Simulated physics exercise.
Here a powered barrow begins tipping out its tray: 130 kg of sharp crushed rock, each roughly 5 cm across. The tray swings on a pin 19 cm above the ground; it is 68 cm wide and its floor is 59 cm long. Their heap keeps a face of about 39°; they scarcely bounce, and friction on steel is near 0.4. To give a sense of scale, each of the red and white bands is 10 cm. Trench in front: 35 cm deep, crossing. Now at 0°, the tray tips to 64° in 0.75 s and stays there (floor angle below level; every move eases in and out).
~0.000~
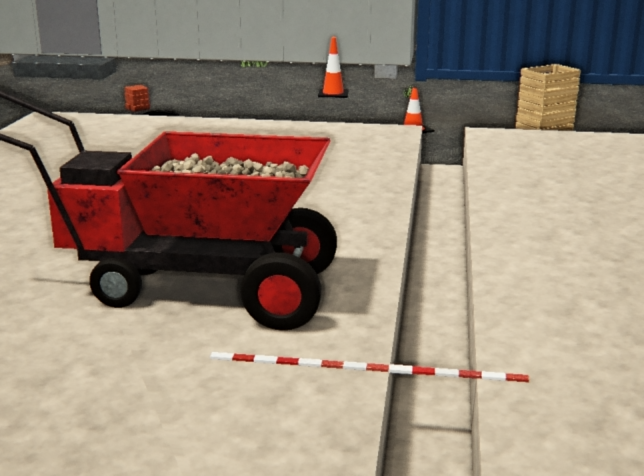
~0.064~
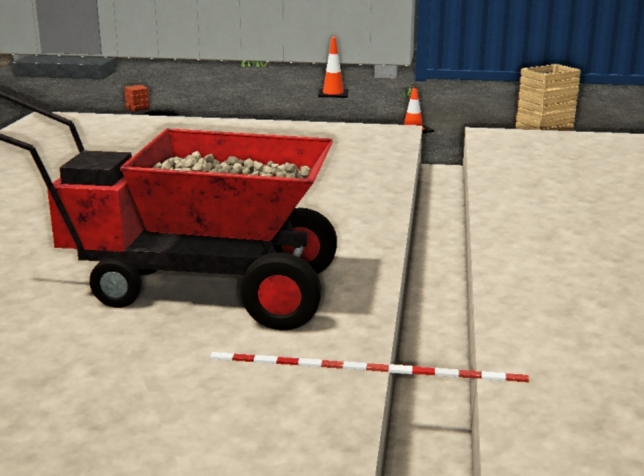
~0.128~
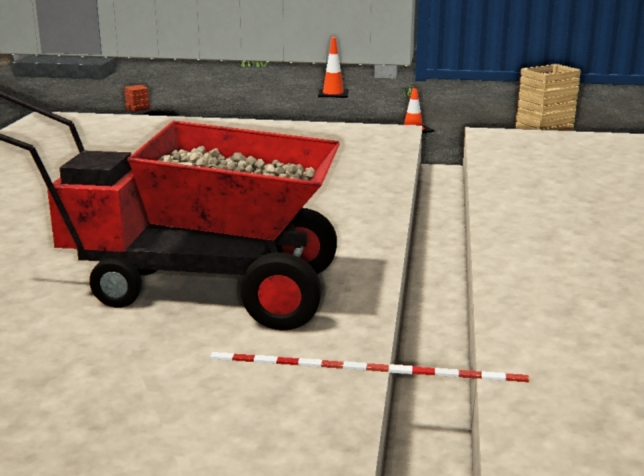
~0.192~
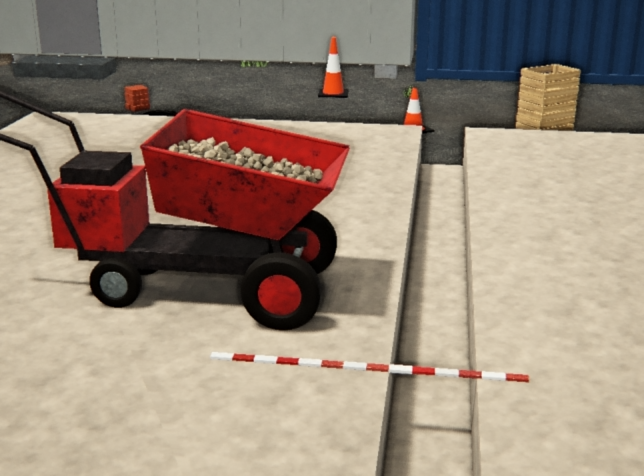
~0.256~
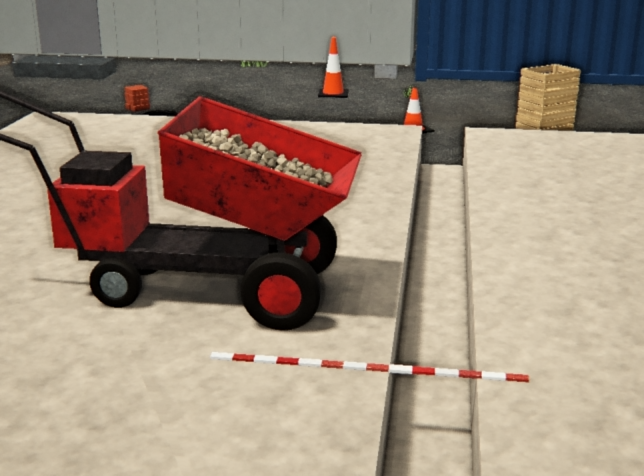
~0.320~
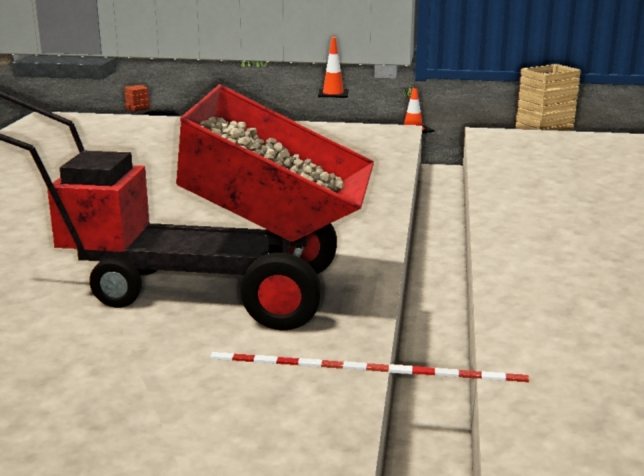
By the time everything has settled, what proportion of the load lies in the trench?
About 38 percent of the load.
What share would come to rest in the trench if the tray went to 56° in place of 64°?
It would be near 20 per cent.
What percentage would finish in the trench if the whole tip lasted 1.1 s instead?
With that timing, about 30 per cent.
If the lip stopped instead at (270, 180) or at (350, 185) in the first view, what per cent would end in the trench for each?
From the first spot near 40, from the second near 20 per cent.
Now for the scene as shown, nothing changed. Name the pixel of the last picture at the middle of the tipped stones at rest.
About (450, 363).
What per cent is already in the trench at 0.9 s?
Close to 5 per cent has got there by then.
After 0.6 s the floor is at 54°; 100 % in the tray; the foremost stones are at (374, 229).
After 0.9 s the floor is at 64°; 93 % in the tray, 7 % in the trench; the foremost stones are at (452, 297).
After 1.2 s the floor is at 64°; 63 % in the tray, 27 % in the trench, 10 % past the trench; the foremost stones are at (553, 312).
After 3.2 s the floor is at 64°; 52 % in the tray, 38 % in the trench, 10 % past the trench; the foremost stones are at (612, 310).
